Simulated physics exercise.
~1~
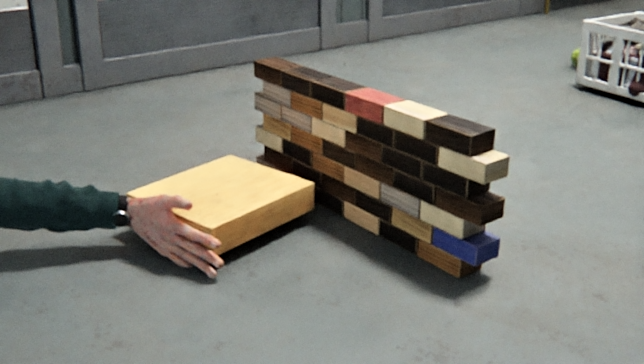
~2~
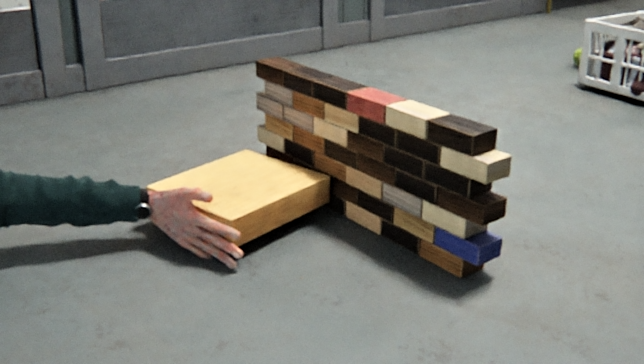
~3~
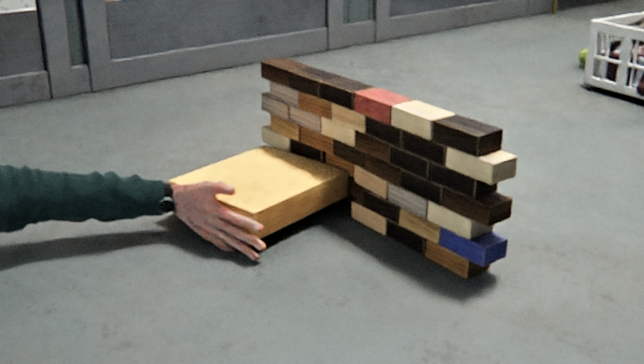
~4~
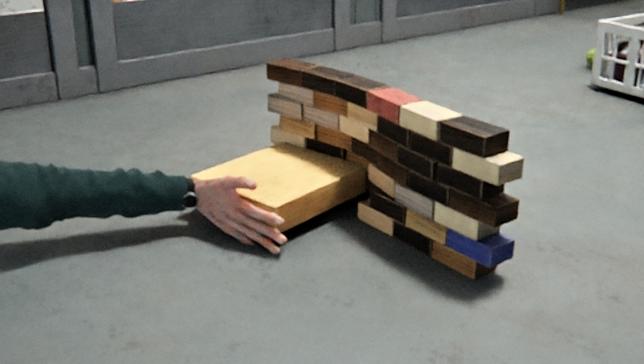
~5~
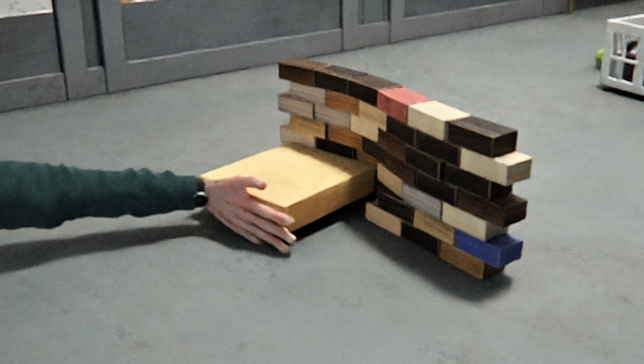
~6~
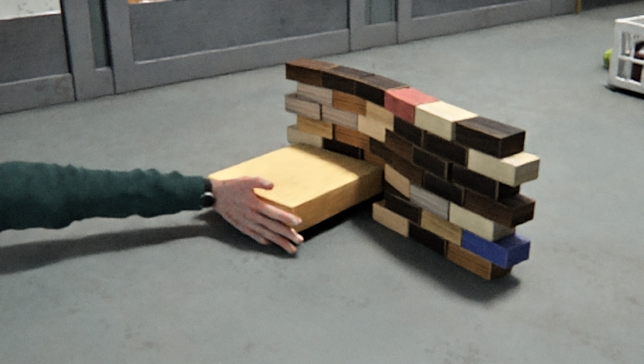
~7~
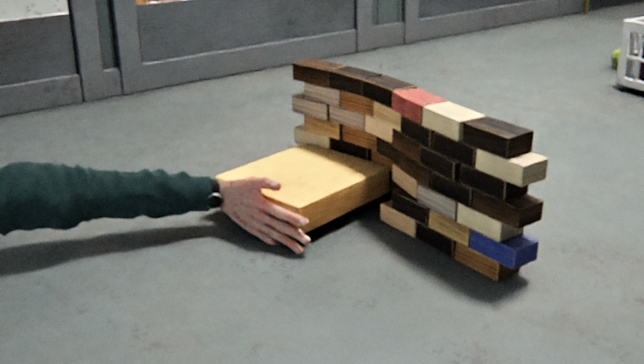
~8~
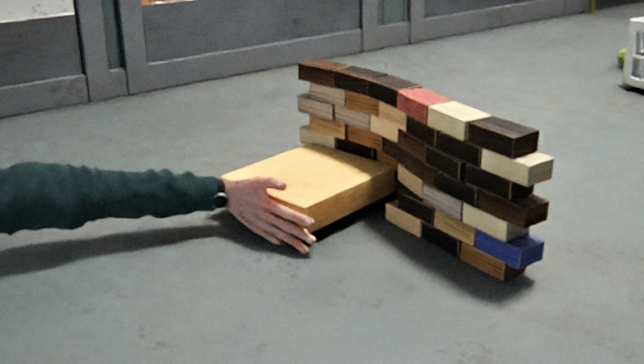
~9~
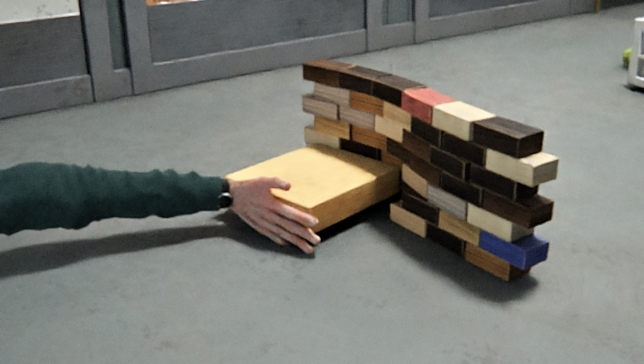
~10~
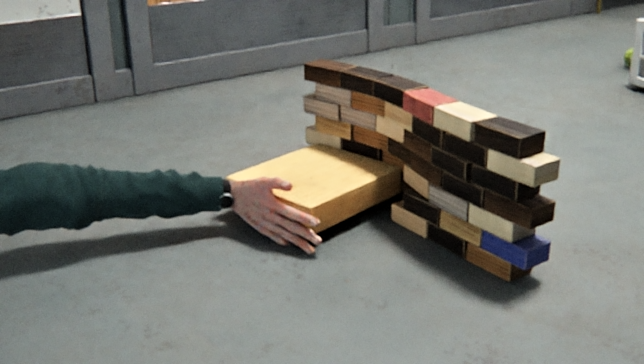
A wooden slab pushed by a hand bends the stacked block wall, which stays standing.
